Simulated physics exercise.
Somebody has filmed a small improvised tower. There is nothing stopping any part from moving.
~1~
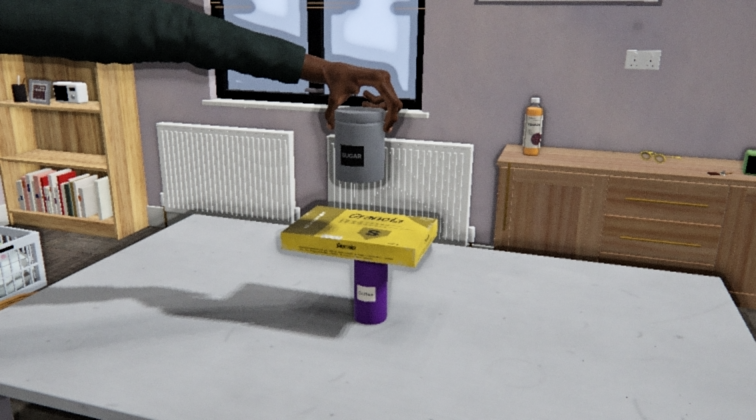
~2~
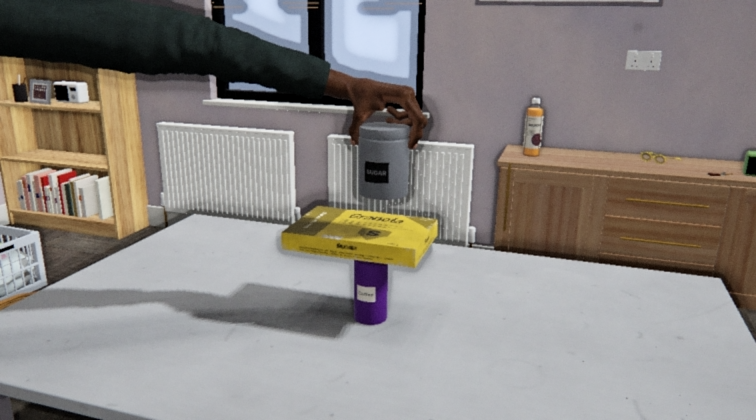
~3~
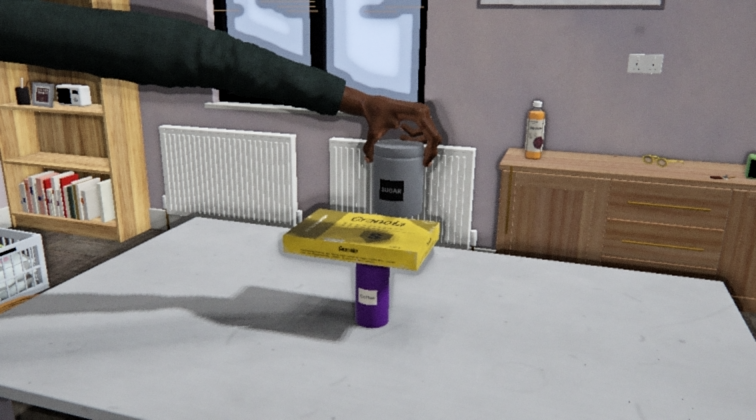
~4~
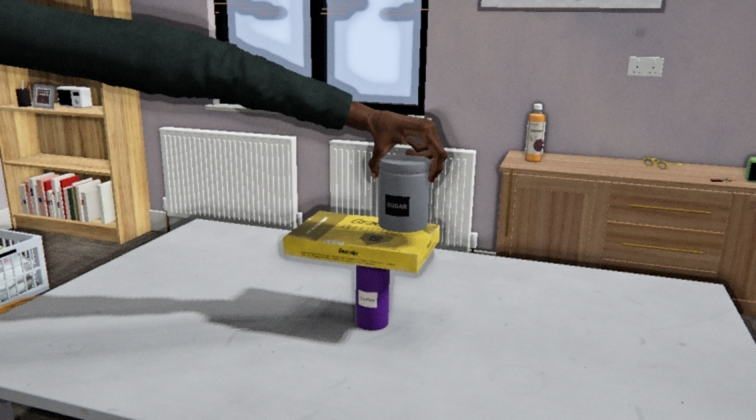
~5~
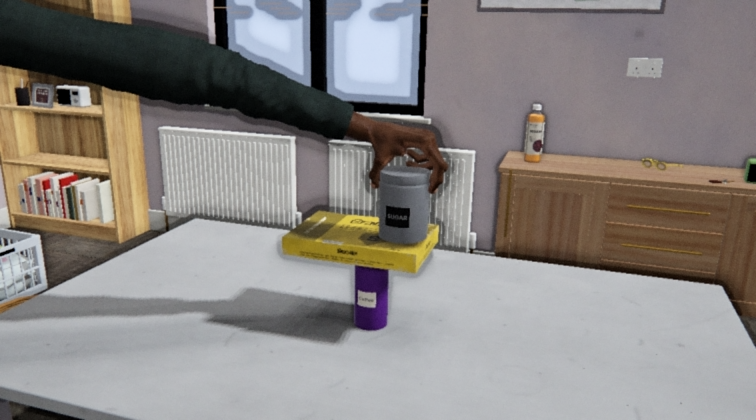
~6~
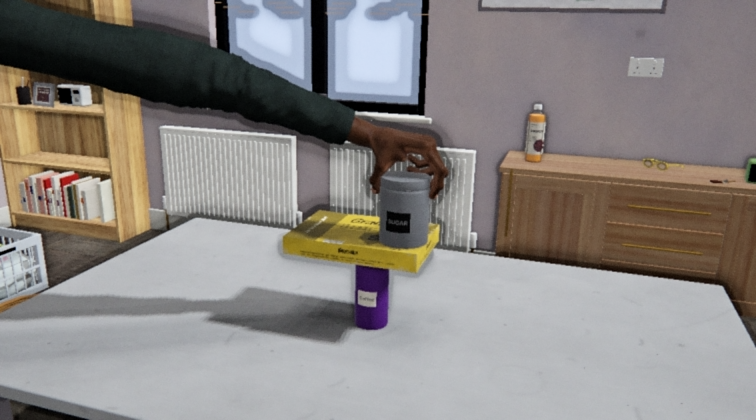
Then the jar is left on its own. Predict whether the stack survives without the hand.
Down it goes.
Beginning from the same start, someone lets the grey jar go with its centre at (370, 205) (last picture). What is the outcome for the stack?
Well, it survives then.
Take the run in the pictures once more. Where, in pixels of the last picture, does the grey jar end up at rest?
The object ends up somewhere around (450, 358).
Then, 0.60 s after the last picture, grey jar now fallen; yellow packet tipped 45° from how it was.
Then, 0.80 s after the last picture, yellow packet on its side.
Then, 1.10 s after the last picture, yellow packet now fallen.
By the end, fallen, yellow packet and grey jar; purple jar in place. Seen from the same camera at the end, grey jar near (450, 358). The stack gives way.
